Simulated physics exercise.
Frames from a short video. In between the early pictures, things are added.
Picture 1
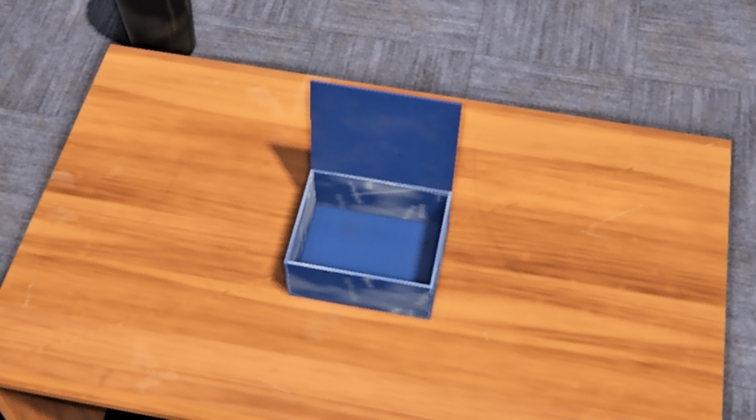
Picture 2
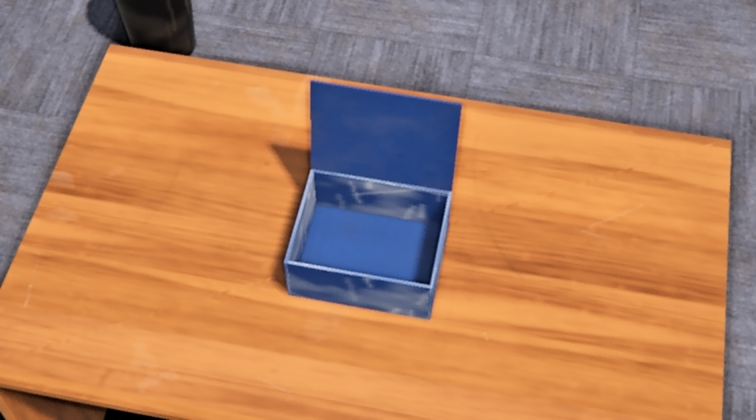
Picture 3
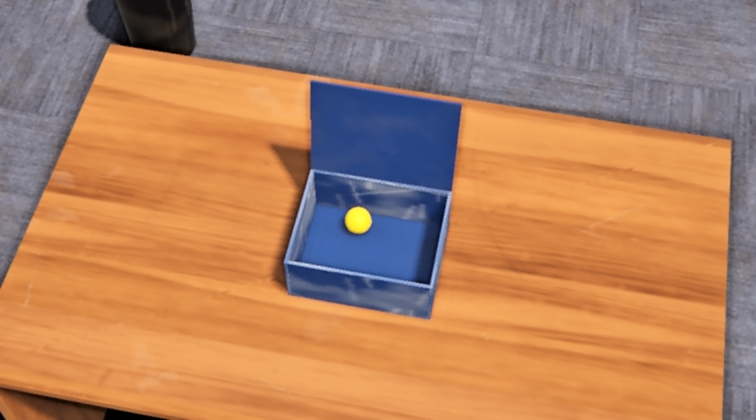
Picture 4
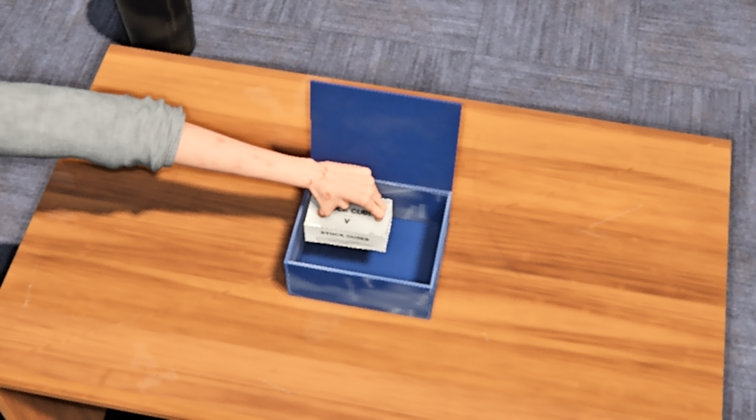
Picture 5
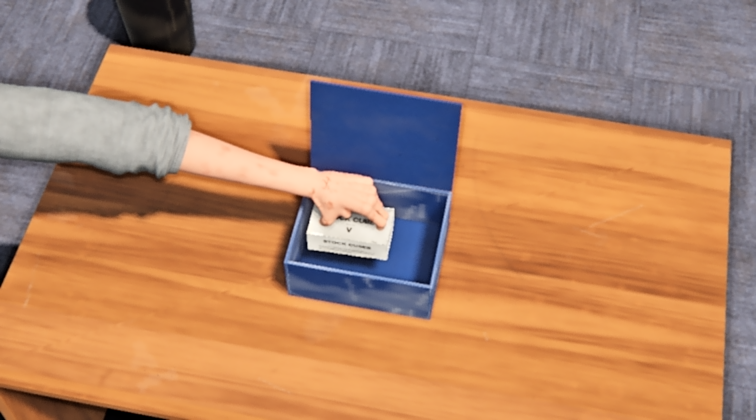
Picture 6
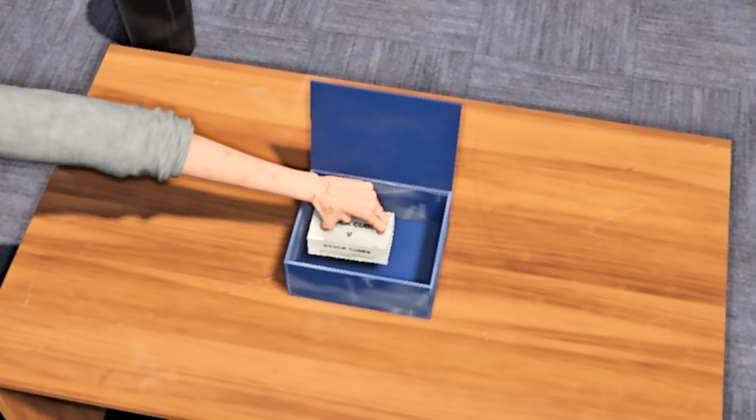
A hand reached in from the left and lowered a white carton slightly inside an open blue box on a wooden table, after a small yellow ball had appeared in the empty box.
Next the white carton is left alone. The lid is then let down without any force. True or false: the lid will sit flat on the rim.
True.
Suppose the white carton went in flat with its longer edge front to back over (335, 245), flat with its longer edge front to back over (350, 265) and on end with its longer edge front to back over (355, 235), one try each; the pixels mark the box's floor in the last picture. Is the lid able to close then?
On try one it fits down fine; on try two it fits down fine; on try three it fits down fine.
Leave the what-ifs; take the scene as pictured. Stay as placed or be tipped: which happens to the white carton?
After all that, it keeps its set angle.
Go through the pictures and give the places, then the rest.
The last thing is not in view yet, in the first picture.
The last thing is not in view yet, in the second picture.
The last thing is not in view yet; yellow lemon (358, 220), in the third picture.
On its way; white carton (349, 220), in the fourth picture.
On its way; white carton (351, 229), in the fifth picture.
In place under the hand; white carton (351, 233), in the sixth picture.
Then, 1.00 s past the last view, lid starting down; white carton displaced a little near (351, 253).
Then, 1.60 s past the last view, lid 58° above the rim; white carton displaced a little near (351, 253).
Then, 2.00 s past the last view, lid 17° above the rim; white carton displaced a little near (351, 253).
Finally, lid shut; moved from the start, white carton; yellow lemon still in place. Final places as the last picture's camera would see them, white carton near (351, 253).
